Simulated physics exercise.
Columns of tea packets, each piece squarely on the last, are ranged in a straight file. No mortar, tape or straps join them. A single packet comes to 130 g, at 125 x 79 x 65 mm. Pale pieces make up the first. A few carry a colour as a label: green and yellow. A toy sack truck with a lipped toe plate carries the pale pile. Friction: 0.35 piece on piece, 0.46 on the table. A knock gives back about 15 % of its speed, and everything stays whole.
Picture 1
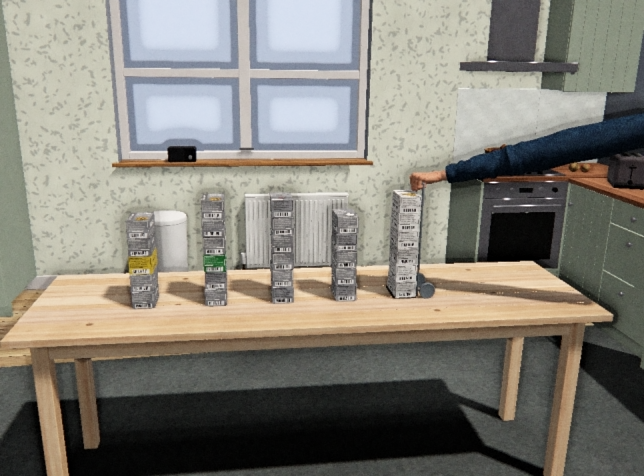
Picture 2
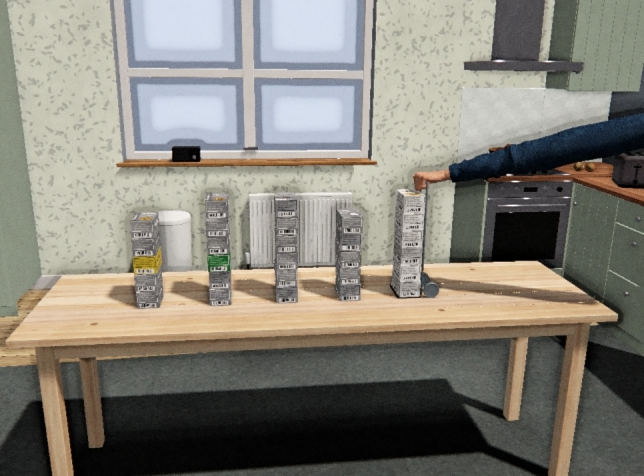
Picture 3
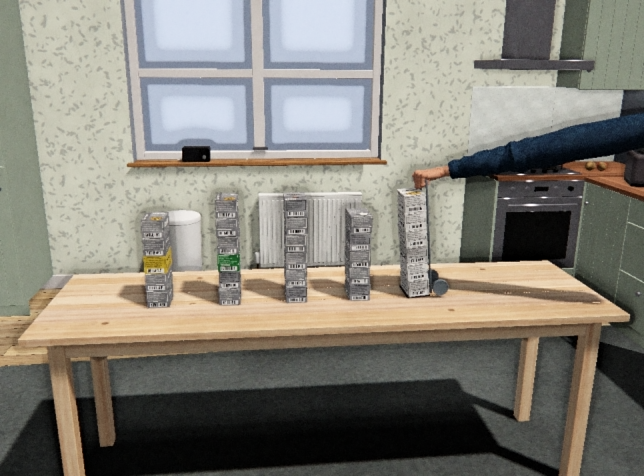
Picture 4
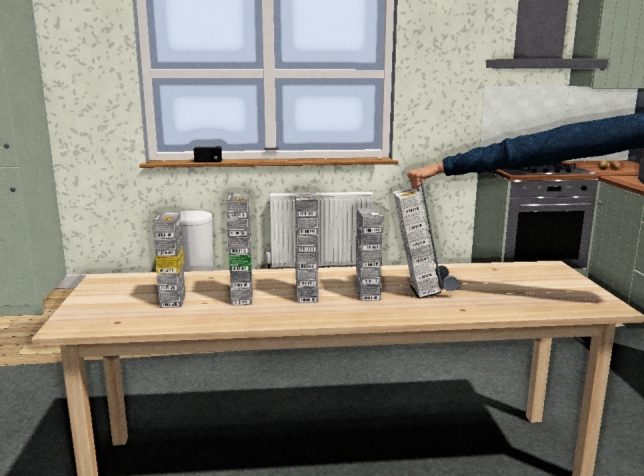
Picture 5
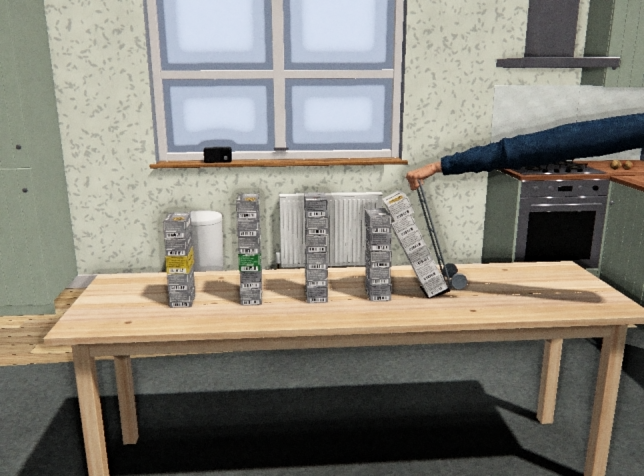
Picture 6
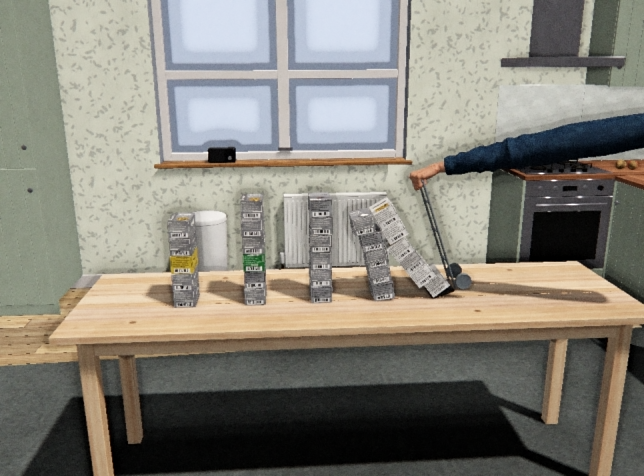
To begin with, five upright stacks of small grey packets stand in a row on a wooden table, a hand gripping a little hand truck behind the rightmost. The hand tilts the truck leftward, and that stack leans over until it meets its neighbour, which leans left too.
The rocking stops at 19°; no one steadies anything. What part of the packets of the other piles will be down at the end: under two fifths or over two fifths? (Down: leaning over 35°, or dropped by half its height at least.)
Over two fifths of them.
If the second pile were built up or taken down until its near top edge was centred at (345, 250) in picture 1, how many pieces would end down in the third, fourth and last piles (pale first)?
In that case third 6, fourth 5, last 5.
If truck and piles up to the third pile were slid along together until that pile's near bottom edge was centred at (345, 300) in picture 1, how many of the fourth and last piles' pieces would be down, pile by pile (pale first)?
In that case fourth 0, last 0.
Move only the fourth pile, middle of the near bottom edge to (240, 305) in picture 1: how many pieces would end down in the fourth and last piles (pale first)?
In that case fourth 6, last 4.
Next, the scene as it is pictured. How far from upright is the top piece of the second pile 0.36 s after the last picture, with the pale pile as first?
About 10°.
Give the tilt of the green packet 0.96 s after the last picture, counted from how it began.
Some 40°.
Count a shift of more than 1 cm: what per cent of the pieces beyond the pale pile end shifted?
Shifted: 100 per cent.
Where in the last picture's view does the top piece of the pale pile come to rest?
Near (331, 254).
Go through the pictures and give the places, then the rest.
In the first frame (places mark the middle of the side facing us; the camera pans a little), truck frame (422, 207) 0° forward; yellow packet (141, 266); green packet (214, 264); the rest undisturbed.
The second frame shows truck frame (426, 207) 0° forward; yellow packet (145, 266).
The third frame shows truck frame (428, 204) 5° forward, top of the pale pile leaning 5°; yellow packet (155, 265); the rest undisturbed.
The fourth frame shows truck frame (426, 203) 13° forward, top of the pale pile leaning 14°; yellow packet (167, 265); the rest undisturbed.
The fifth frame shows truck frame (426, 204) 19° forward, top of the pale pile leaning 27°; yellow packet (177, 265); one has shifted.
The sixth frame shows truck frame (430, 204) 19° forward, top of the pale pile leaning 30°; yellow packet (182, 265); green packet (254, 263); steepest lean 11°, the packet at (364, 226); 5 disturbed, none down.
Then, 0.36 s after the last picture, 6 of the pale pile down; 5 of the 22 other packets down.
Then, 0.96 s after the last picture, 6 of the pale pile down; 17 of the 22 other packets down; green packet leaning 43°, 8 cm lower; yellow packet leaning 25°.
By the end, 6 of the pale pile down; 22 of the 22 other packets down; yellow packet on its side; green packet leaning 64°, 11 cm lower. That is 100 per cent. As the last picture would show them, middles, yellow packet near (121, 293), green packet near (195, 289).
